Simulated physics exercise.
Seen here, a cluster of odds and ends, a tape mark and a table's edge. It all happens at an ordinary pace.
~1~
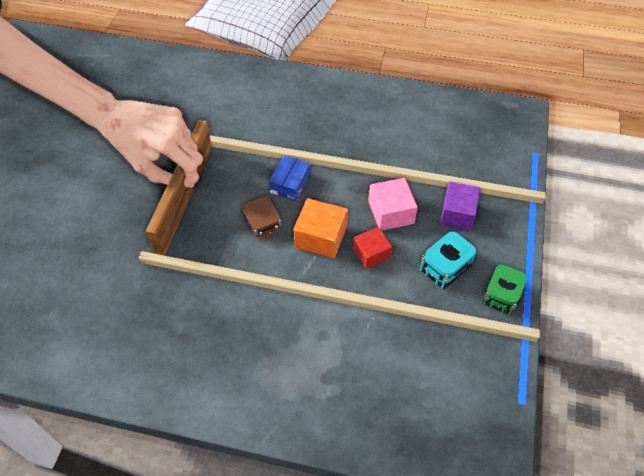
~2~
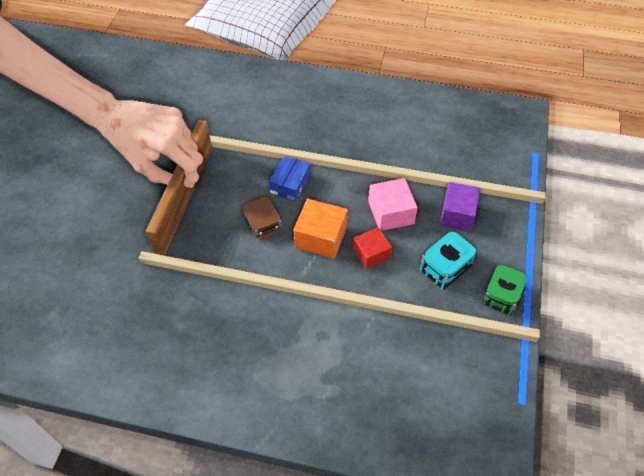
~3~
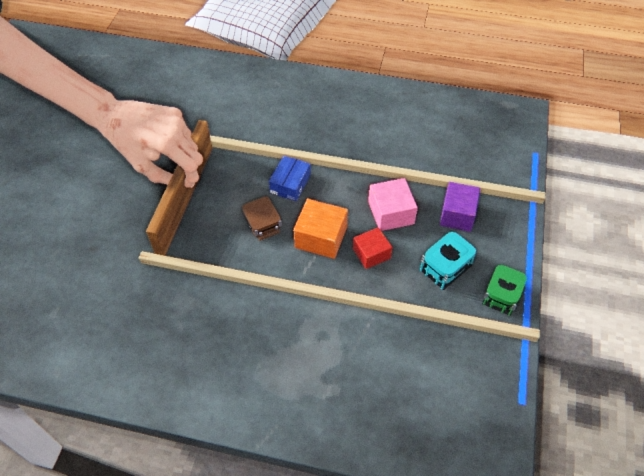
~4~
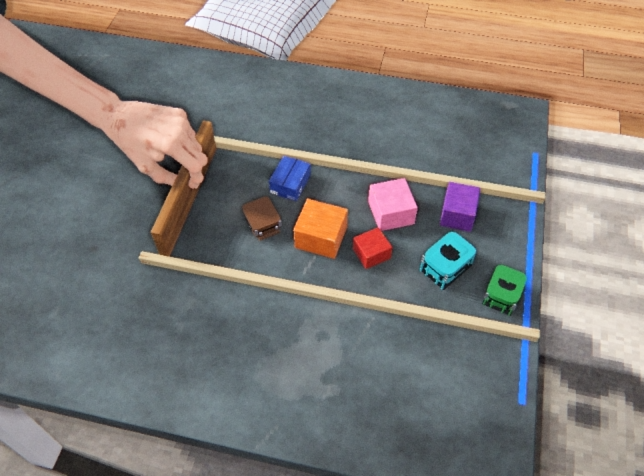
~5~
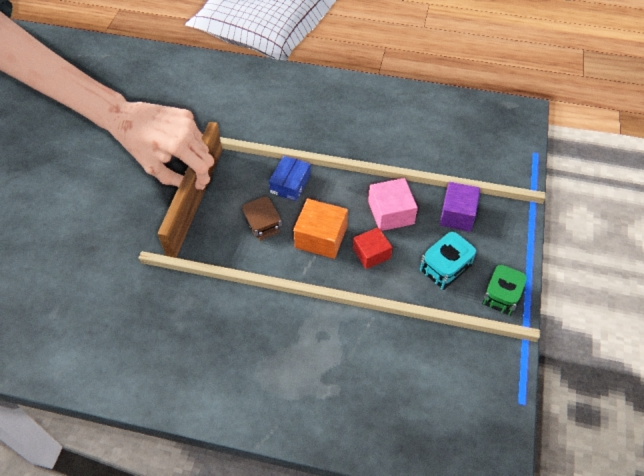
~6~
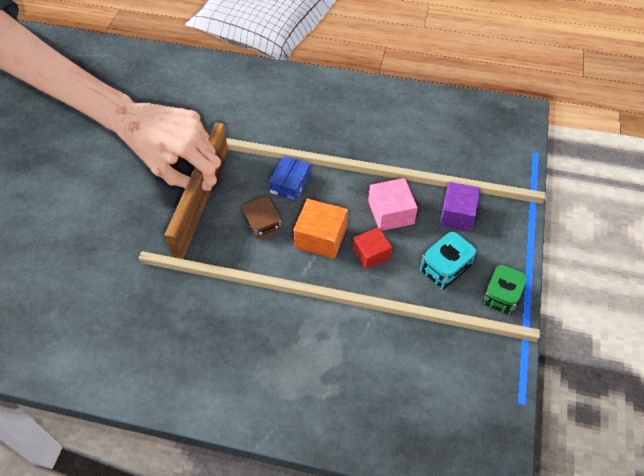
A hand held a wooden board still at the left of a group of colourful blocks and small cases between two rails, then slid it slightly right, while the objects stayed where they were.
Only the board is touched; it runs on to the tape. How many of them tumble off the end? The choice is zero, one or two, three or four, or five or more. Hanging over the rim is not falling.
The number that fall off is five or more.
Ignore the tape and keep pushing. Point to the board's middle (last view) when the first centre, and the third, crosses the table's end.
First at (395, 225), next at (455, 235).
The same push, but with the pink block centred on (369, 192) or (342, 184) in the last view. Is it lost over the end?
In turn it drops off; goes over.
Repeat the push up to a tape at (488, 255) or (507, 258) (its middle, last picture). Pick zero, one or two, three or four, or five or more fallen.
Taking them in turn, either three or four; at least five.
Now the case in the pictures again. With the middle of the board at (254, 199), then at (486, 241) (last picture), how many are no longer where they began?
First 1, then 8.
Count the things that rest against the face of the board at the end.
It touches 1.
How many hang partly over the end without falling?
1 of them.
Early on, none off yet; green case at rest near (504, 290); purple block at rest near (460, 206); turquoise case moving near (456, 264).
Finally, the number that fall off is five or more; lost, blue box, orange block, red block, pink block, turquoise case, purple block and green case.
